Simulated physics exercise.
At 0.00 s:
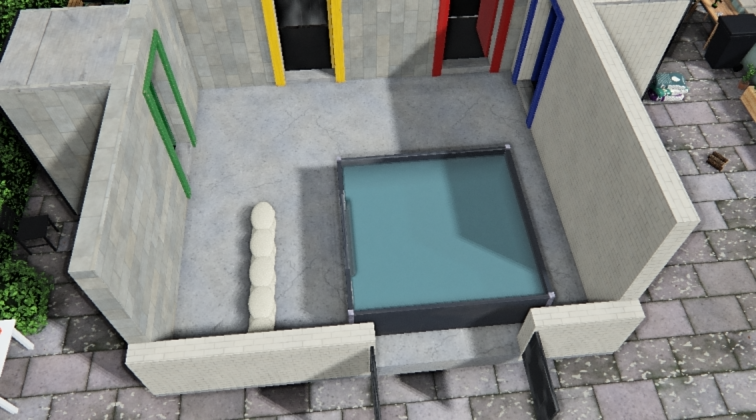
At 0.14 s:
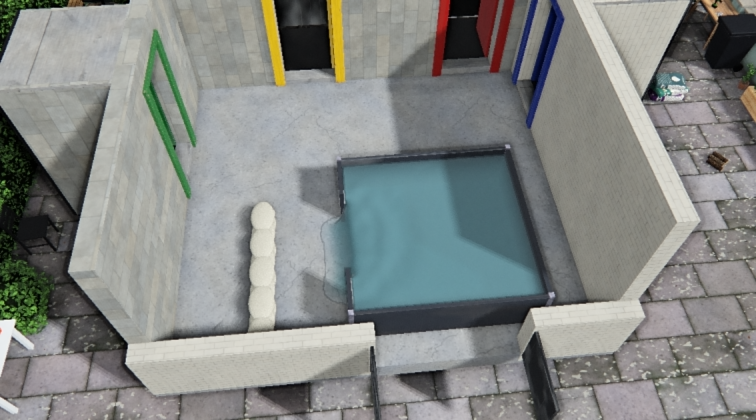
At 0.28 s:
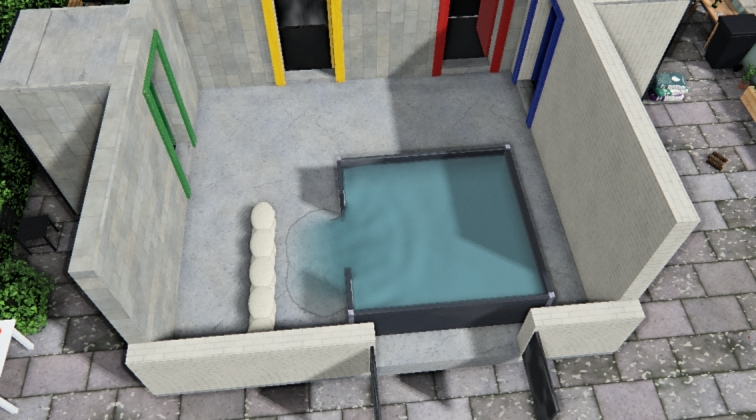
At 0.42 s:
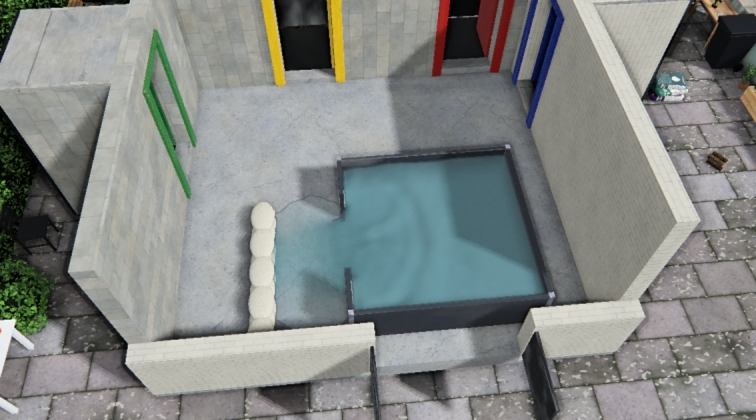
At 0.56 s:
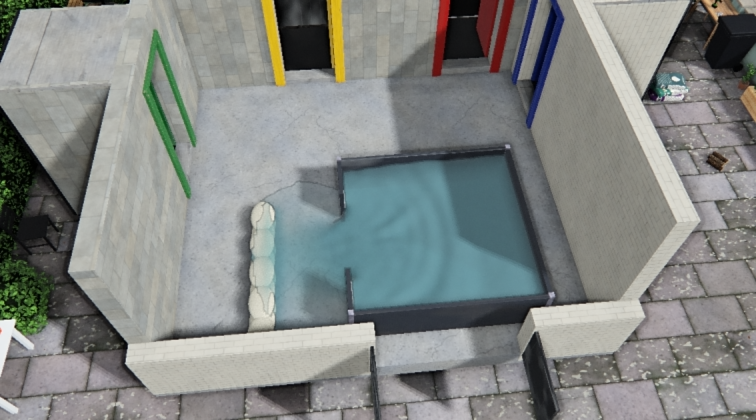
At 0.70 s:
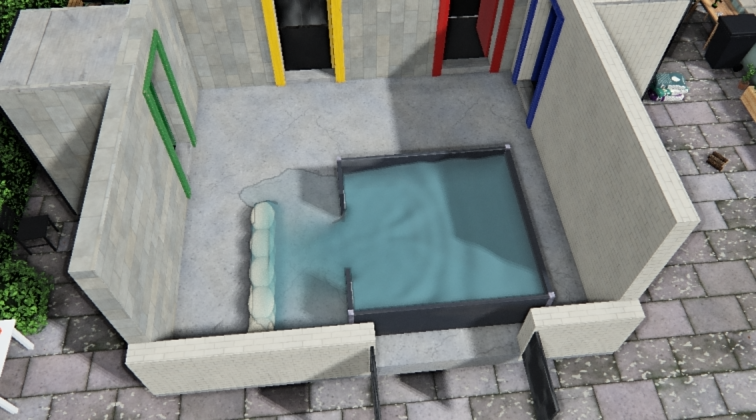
In a walled yard, water pours from a tank's left side and spreads around pale sandbags.
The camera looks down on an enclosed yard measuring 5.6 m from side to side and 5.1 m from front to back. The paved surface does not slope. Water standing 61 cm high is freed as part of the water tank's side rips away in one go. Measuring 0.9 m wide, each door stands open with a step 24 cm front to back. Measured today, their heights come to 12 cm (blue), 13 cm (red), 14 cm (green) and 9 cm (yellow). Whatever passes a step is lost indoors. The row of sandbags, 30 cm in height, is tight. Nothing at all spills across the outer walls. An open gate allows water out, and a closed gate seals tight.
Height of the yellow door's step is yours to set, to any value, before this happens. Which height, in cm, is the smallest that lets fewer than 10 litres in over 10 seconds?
The smallest is roughly 16 cm.
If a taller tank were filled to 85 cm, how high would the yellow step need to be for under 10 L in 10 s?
Around 25 cm high.
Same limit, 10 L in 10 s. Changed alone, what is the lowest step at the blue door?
For blue: Close to 12.5 cm.
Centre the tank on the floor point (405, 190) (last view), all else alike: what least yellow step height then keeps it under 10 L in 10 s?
It should be around 7.5 cm high.
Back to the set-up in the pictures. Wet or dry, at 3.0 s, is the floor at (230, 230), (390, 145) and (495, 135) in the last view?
In the order asked: Soaked, soaked, untouched.
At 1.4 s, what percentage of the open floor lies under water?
Roughly 35 percent of the floor is wet.
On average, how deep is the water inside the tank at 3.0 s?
The mean depth is roughly 34 cm.
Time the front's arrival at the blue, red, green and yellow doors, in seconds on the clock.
Blue at 4.5 s, red at 3.2 s, green at 1.4 s and yellow at 2.0 s.
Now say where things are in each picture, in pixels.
In the first frame, the water tank at (436, 226) is whole and still, 61 cm deep; the yellow door at (306, 37) is dry.
In the second frame, the front is at (333, 294), 0.3 m from the gap at (348, 249); 0.2 m2 of floor is wet, 61 cm left at the back.
In the third frame, water pours out at (348, 250) and has run 0.8 m, to (293, 286); about 10 cm deep outside, 61 cm at the back.
In the fourth frame, the gap is at (348, 250), the front 1.1 m out at (276, 311); the back of the water tank holds 61 cm.
In the fifth frame, the front is at (268, 204), 1.2 m from the gap at (348, 249); 2.4 m2 of floor is wet, 61 cm left at the back.
In the sixth frame, the front is at (252, 193), 1.5 m from the gap at (348, 249); 2.9 m2 of floor is wet, 60 cm left at the back; the yellow door at (306, 37), 3.7 m from the gap, is still 2.4 m from the nearest water.
After 1.4 s water covers 35 % of the floor, deepest (48 cm) near (285, 357); it has not reached the yellow door.
After 3.0 s water covers 70 % of the floor, deepest (38 cm) near (285, 357); 16 cm at the yellow door, 16 litres in over its 9 cm step.
After 10.0 s water covers 95 % of the floor, deepest (20 cm) near (578, 270); 14 cm at the yellow door, 193 litres in over its 9 cm step.
At the yellow door as built, the water arrived by 2.0 s and peaked near 18 cm at 5.0 s.
With a step of 12.5 cm, 79 litres would have come in within the 10 s; with 20 cm, 0 litres. So under 10 litres takes about 16 cm.
